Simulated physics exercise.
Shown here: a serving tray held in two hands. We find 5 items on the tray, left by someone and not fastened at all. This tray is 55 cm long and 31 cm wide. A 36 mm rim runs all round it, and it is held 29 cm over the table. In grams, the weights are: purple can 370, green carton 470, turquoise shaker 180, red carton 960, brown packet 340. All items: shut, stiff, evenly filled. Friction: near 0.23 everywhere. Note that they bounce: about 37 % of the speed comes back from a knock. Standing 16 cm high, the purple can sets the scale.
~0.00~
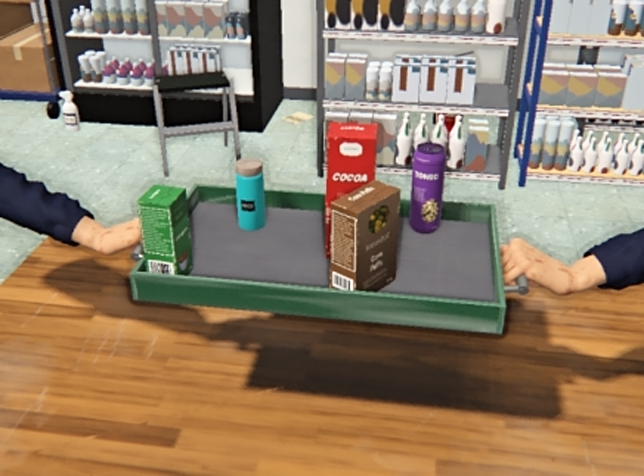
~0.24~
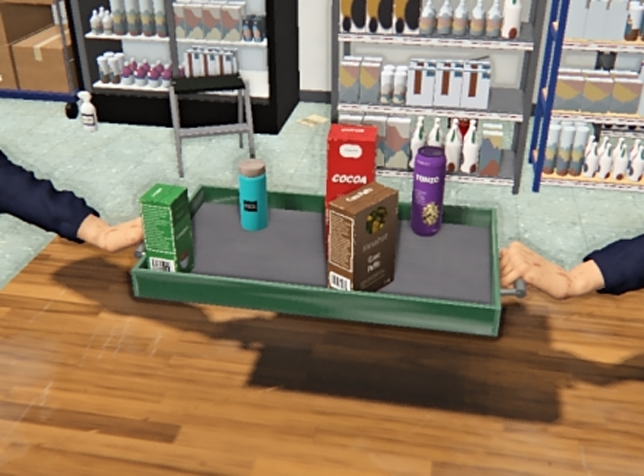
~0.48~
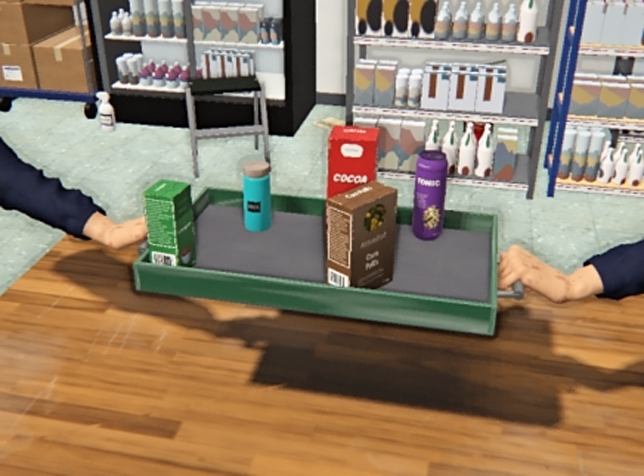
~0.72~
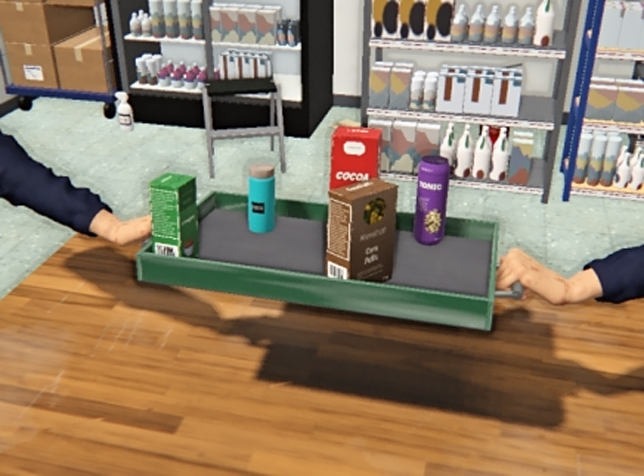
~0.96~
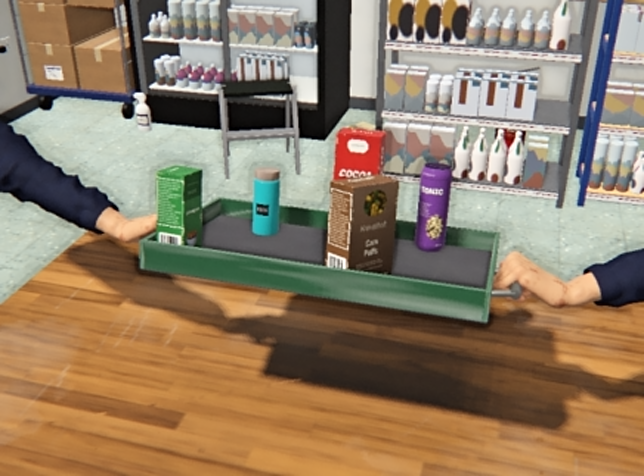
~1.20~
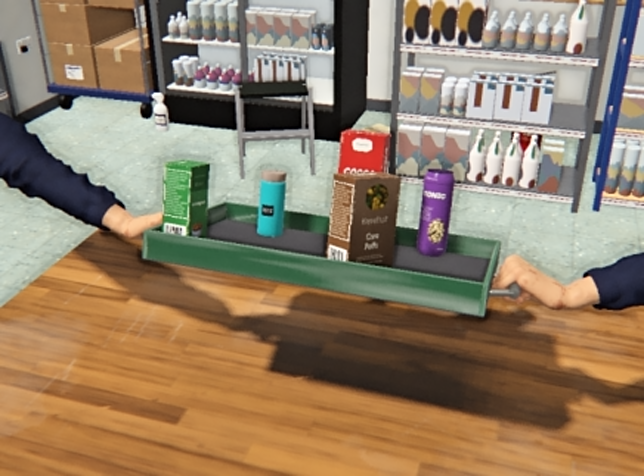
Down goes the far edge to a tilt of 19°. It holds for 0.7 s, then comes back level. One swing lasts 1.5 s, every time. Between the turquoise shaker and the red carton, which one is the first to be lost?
It is the latter of the pair.
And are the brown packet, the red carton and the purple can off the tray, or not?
Outcome: The brown packet remains on its support; the red carton departs its support; the purple can departs its support.
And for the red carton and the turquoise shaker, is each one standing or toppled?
Well, the red carton tumbles down, and the turquoise shaker holds steady.
After 1.70 s, tray tilted 19°, far edge down; red carton 21° off its base near (375, 186); turquoise shaker moved 5 cm near (279, 203); brown packet 9° off its base.
After 2.20 s, tray tilted 19°, far edge down; purple can, green carton and red carton now off the tray; turquoise shaker moved 5 cm near (279, 203); brown packet 71° off its base.
After 2.80 s, tray tilted 15°, far edge down; turquoise shaker moved 5 cm near (279, 198); brown packet on its side.
In the end (4.3 s), off the tray, purple can, green carton and red carton; toppled on the tray, brown packet; turquoise shaker under 5 cm from the start. At the end, from the last picture's camera, turquoise shaker near (276, 184), red carton near (410, 273). Turquoise shaker was never lost; red carton went at 1.76 s.
